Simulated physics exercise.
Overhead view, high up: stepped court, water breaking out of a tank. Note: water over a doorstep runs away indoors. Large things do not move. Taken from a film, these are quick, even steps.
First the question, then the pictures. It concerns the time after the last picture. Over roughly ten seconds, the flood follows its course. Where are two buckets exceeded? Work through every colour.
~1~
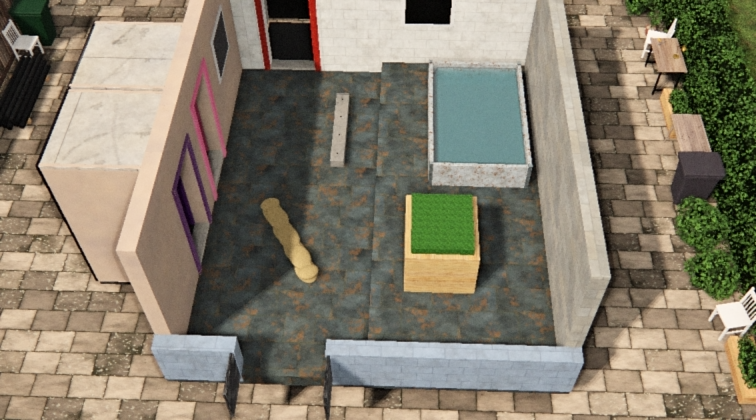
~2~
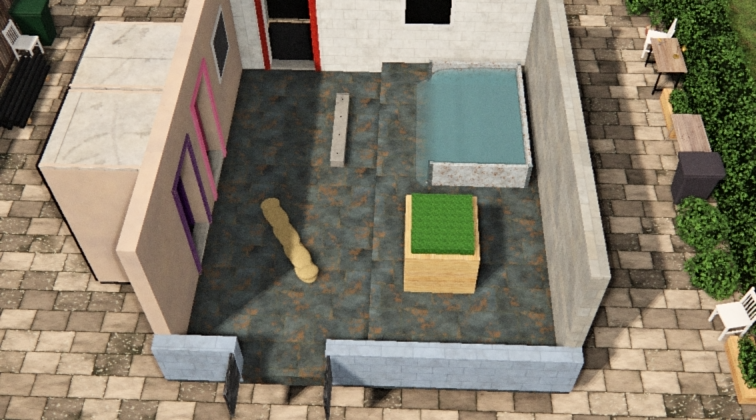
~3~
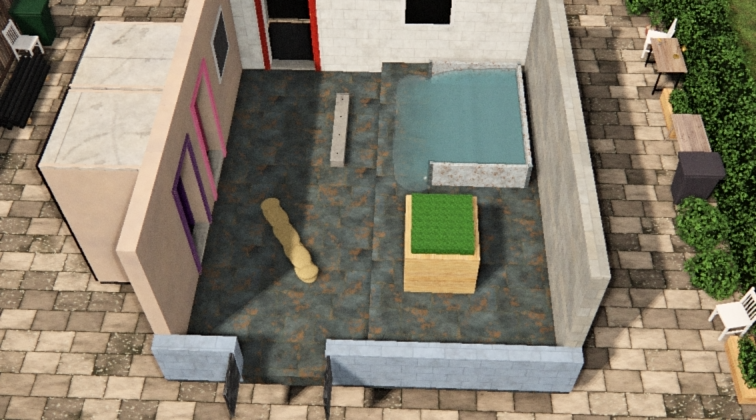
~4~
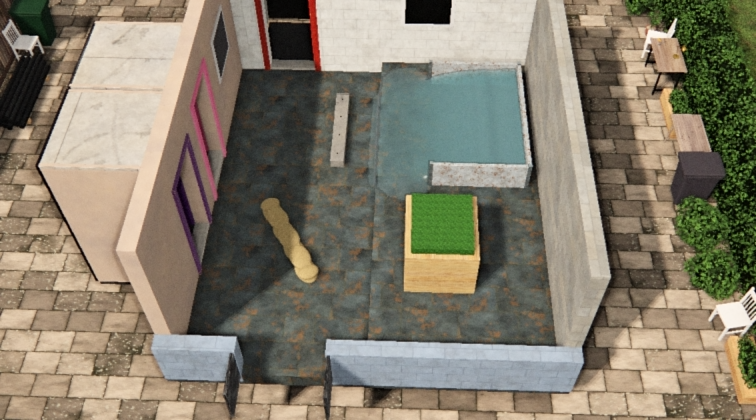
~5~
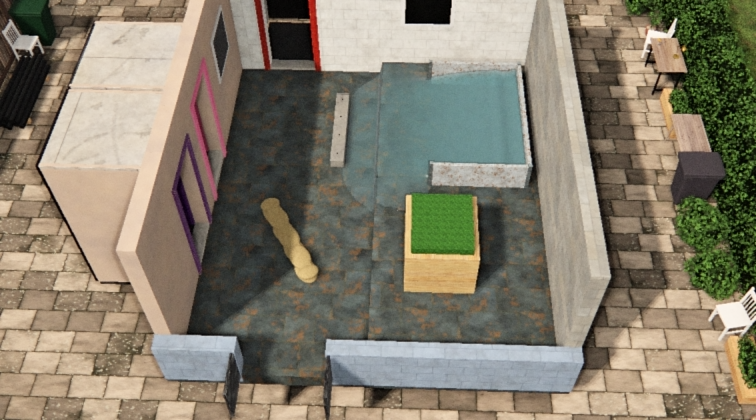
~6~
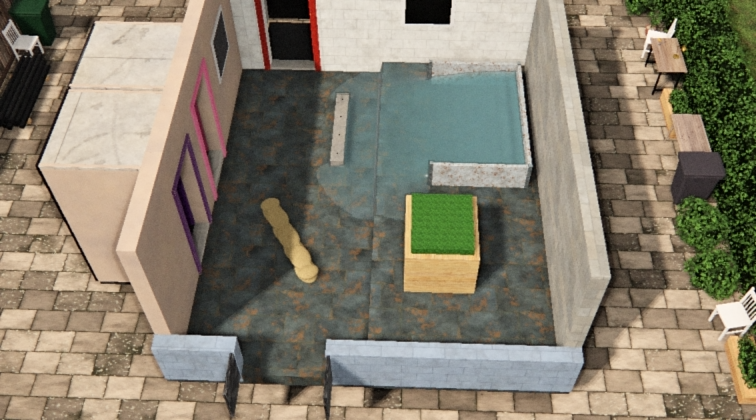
Result: The pink door will not top two buckets, the purple door will not top two buckets, the red door will top two buckets.
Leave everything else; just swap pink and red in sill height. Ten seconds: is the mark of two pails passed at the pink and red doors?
My guess is the pink one gets more than that and the red one gets less than that.
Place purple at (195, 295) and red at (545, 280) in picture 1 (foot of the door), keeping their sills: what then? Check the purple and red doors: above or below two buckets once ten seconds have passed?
As it turns out, the purple door keeps clear but the red door keeps clear.
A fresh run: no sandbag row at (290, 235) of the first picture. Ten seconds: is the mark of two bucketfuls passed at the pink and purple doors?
My reading: Pink lets less in; purple passes that mark.
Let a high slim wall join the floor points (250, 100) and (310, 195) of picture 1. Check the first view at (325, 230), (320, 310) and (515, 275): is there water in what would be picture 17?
Outcome per location, in sequence: Soaking, unsoaked, unsoaked.
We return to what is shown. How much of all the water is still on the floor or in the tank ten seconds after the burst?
Some 80 per cent.
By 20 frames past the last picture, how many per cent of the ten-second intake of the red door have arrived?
Roughly 20 %.
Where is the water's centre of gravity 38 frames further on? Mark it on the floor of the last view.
Near (328, 174).
A moment on, water covers 35 % of the floor; the pink door not reached, the purple door not reached, the red door wet at the sill, nothing in.
Next, water covers 45 % of the floor; the pink door wet at the sill, nothing in, the purple door wet at the sill, nothing in, the red door under two buckets in.
Then, water covers 55 % of the floor; the pink door wet at the sill, nothing in, the purple door wet at the sill, nothing in, the red door under two buckets in.
Later, water covers 65 % of the floor; the pink door wet at the sill, nothing in, the purple door wet at the sill, nothing in, the red door over two buckets in.
In the end, water covers 65 % of the floor; the pink door wet at the sill, nothing in, the purple door wet at the sill, nothing in, the red door over two buckets in.
